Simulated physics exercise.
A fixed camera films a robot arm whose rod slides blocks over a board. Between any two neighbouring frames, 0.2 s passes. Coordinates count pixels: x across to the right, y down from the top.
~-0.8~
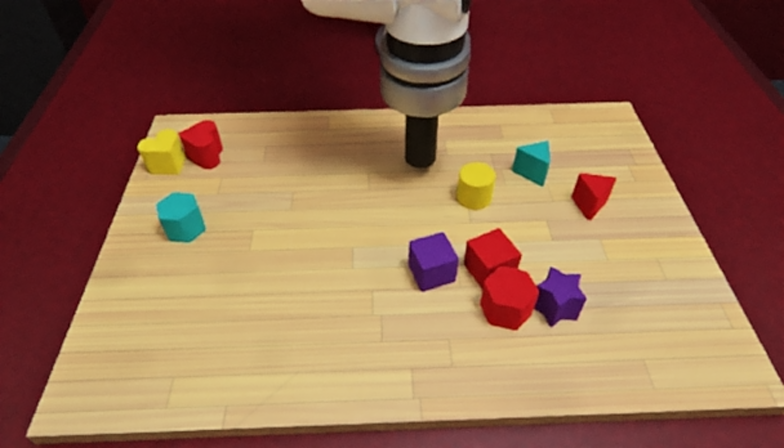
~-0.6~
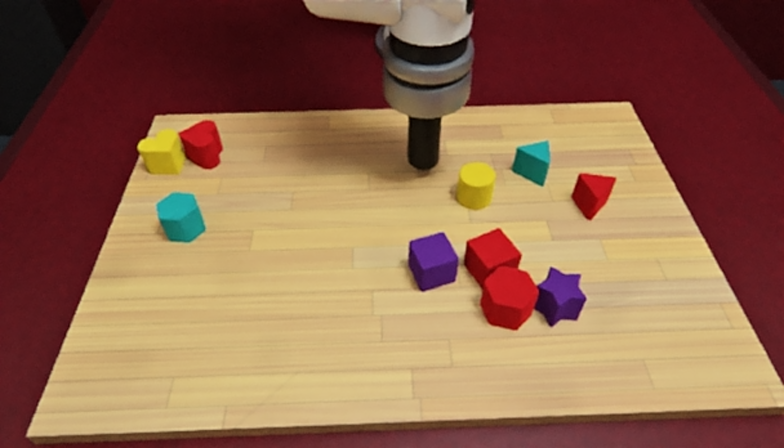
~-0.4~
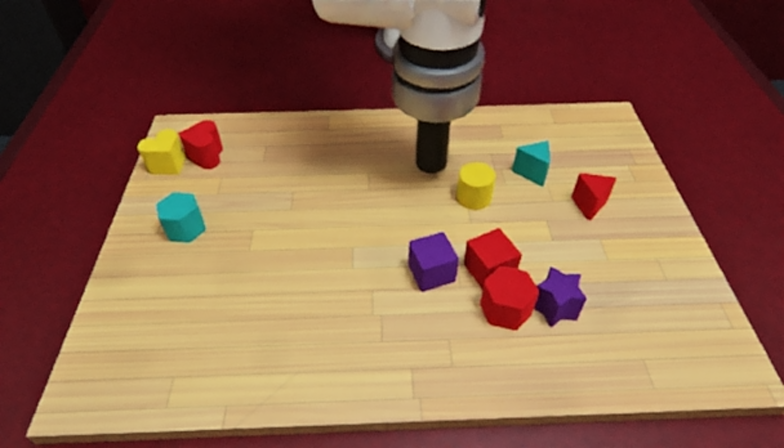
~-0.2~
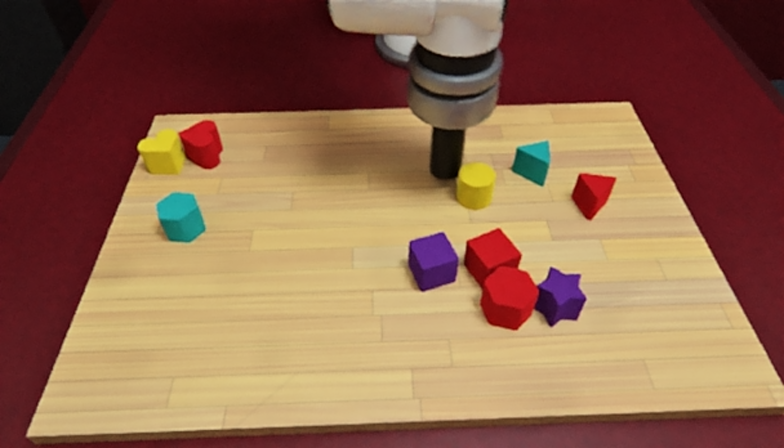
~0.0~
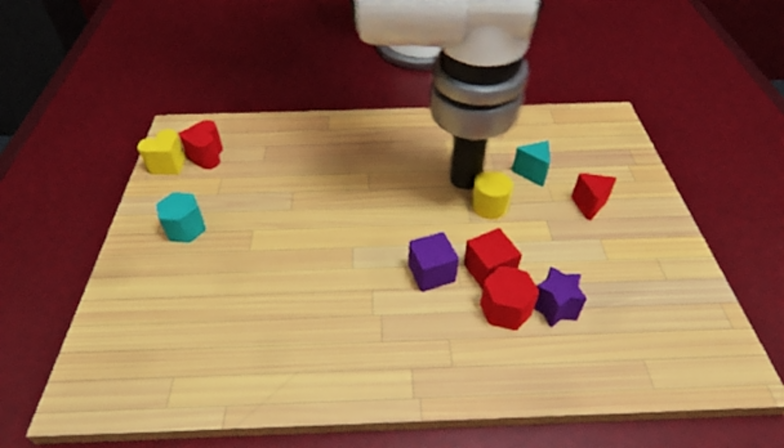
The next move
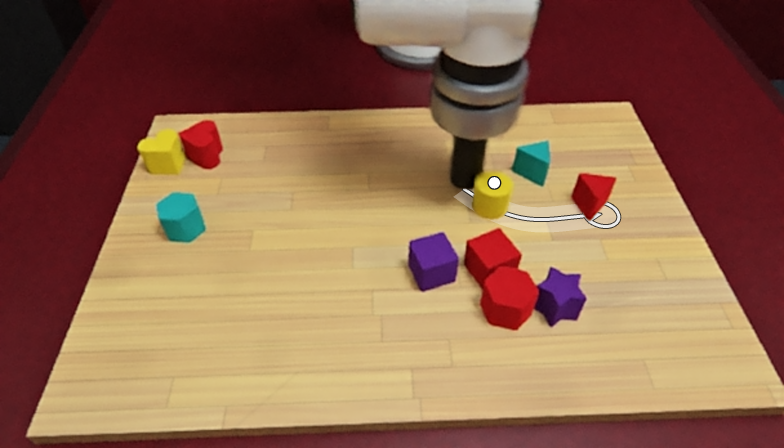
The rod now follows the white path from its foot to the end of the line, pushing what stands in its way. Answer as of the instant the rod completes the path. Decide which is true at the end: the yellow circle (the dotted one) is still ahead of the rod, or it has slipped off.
As far as I can tell, the yellow circle has dropped away to the side or behind.
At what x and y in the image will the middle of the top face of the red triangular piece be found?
Final place: (621, 173).
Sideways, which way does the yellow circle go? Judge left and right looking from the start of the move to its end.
Well, taking the path from its start to its end as straight ahead, the yellow circle moves to the right.
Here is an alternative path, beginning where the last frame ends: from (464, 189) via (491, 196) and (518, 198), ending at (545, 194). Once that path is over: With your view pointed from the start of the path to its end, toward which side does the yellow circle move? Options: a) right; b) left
Correct choice: A.
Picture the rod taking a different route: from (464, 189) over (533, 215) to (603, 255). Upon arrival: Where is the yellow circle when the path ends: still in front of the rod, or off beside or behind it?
The rod should slip past it.
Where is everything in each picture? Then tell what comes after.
Lower end of the rod (420, 158), tops of blocks, yellow circle (478, 174), turquoise triangular piece (538, 150), red triangular piece (598, 182), in the first picture.
Rod (423, 159), blocks as before, in the second picture.
Rod (431, 163), blocks as before, in the third picture.
Rod (445, 169), blocks as before, in the fourth picture.
Rod (466, 179), yellow circle (494, 183), turquoise triangular piece (538, 150), red triangular piece (598, 182), in the fifth picture.
The drawn path runs from (464, 189) via (504, 213) and (553, 219), ending at (602, 214); the dot is on the yellow circle.
The first path, step by step. One third of the way, rod (507, 203); yellow circle (538, 210).
Two thirds of the way, rod (558, 209); yellow circle (565, 223).
At the end, rod (606, 204); yellow circle (565, 223); turquoise triangular piece not moved; red triangular piece (621, 173), turned 55° anticlockwise.
